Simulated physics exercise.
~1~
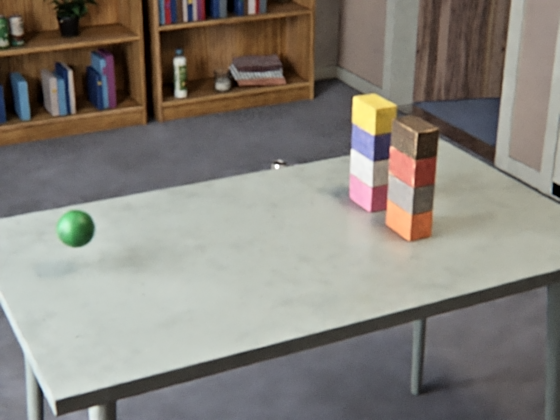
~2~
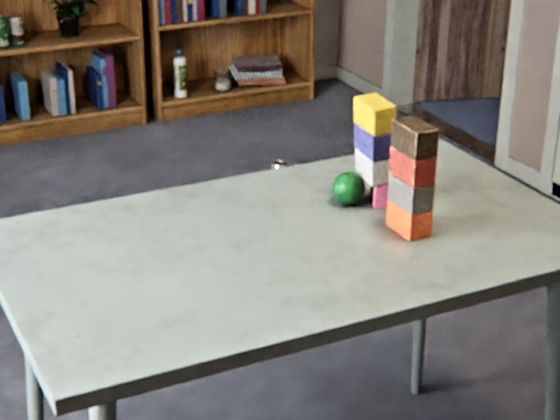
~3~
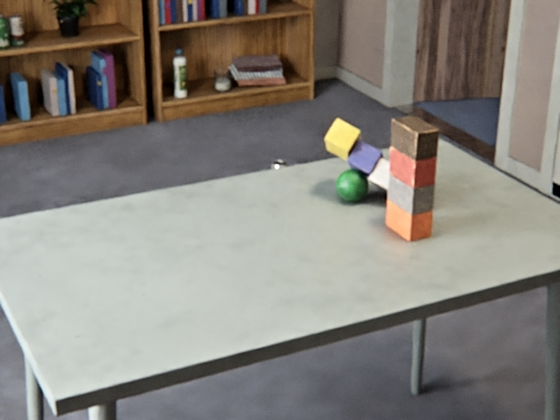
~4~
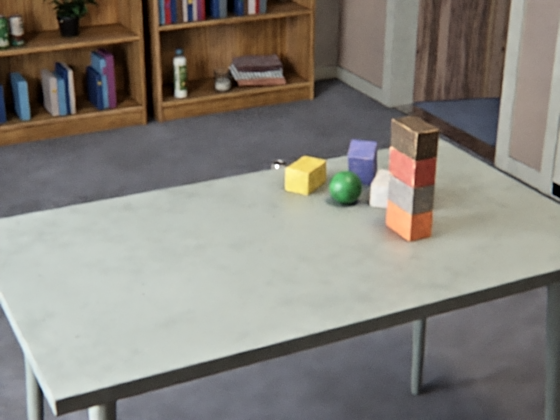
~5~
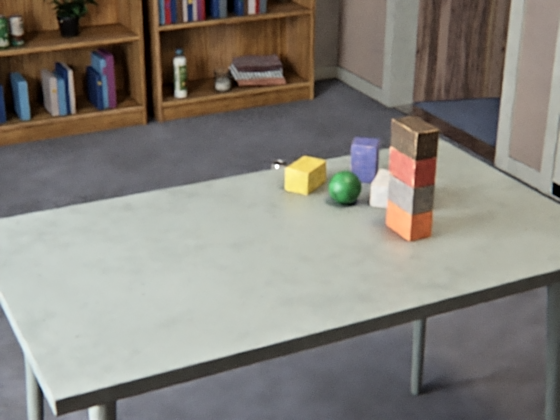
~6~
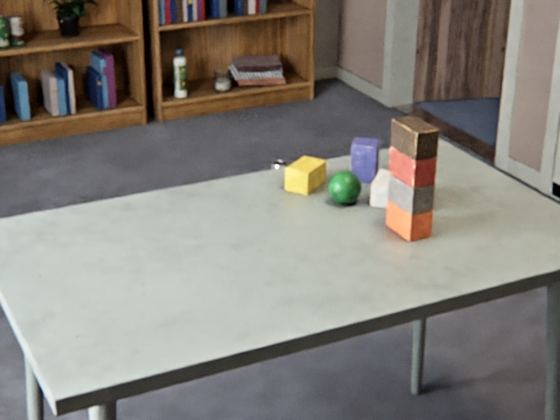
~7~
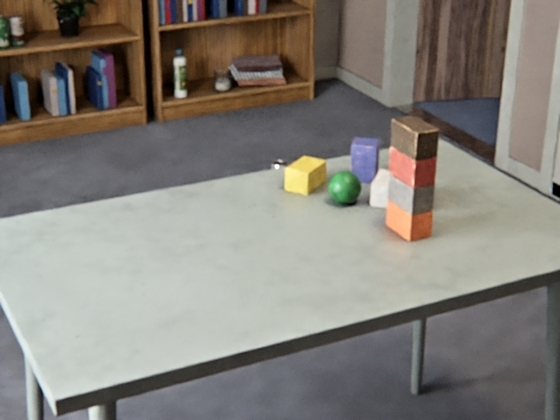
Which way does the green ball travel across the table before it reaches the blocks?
The green ball moves to the right, toward the stacked blocks.
A green ball hits a stack of blocks, toppling it beside another still-standing stack.
